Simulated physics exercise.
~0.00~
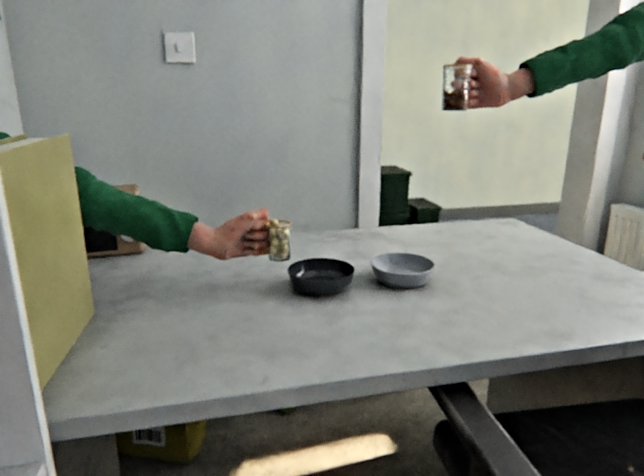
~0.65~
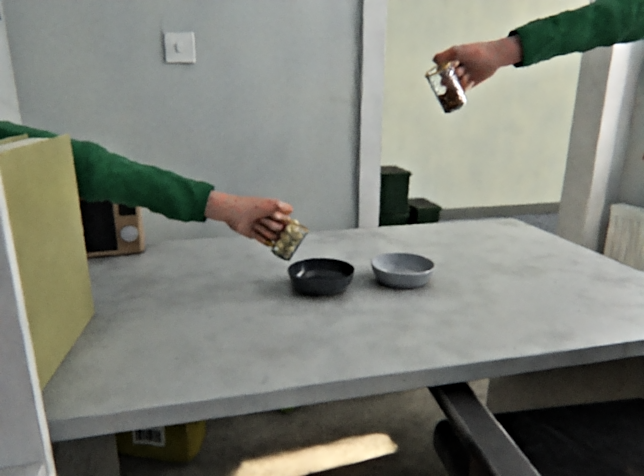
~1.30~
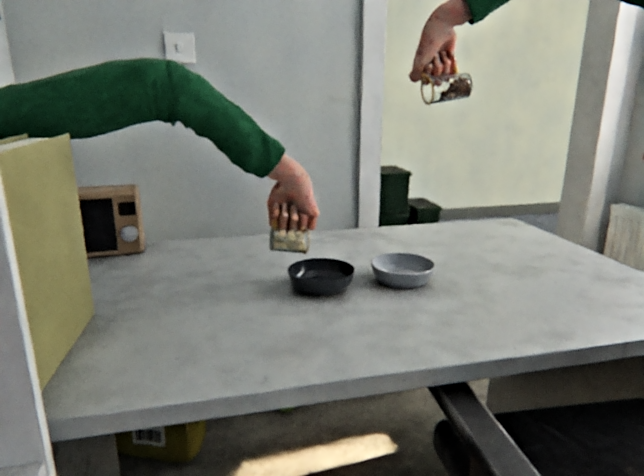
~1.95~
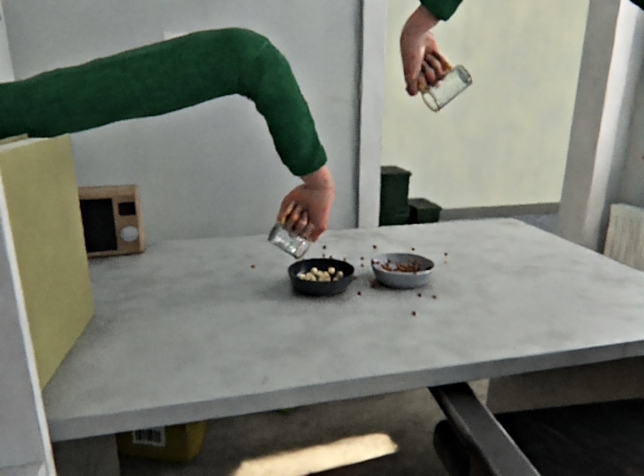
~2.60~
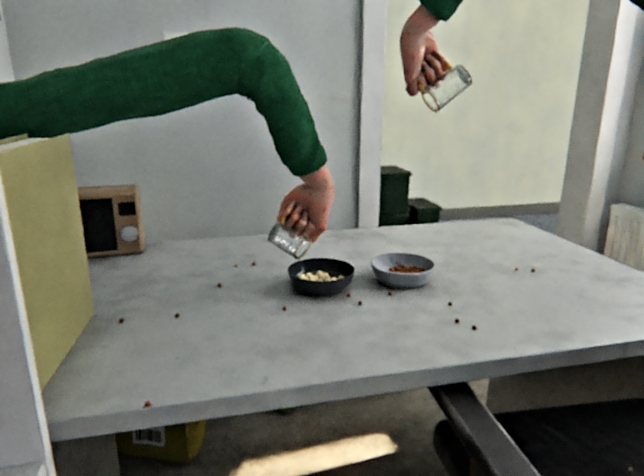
On a grey tabletop, two green-sleeved hands tipping glasses of small pieces into bowls, the left staying contained, the right scattering some.
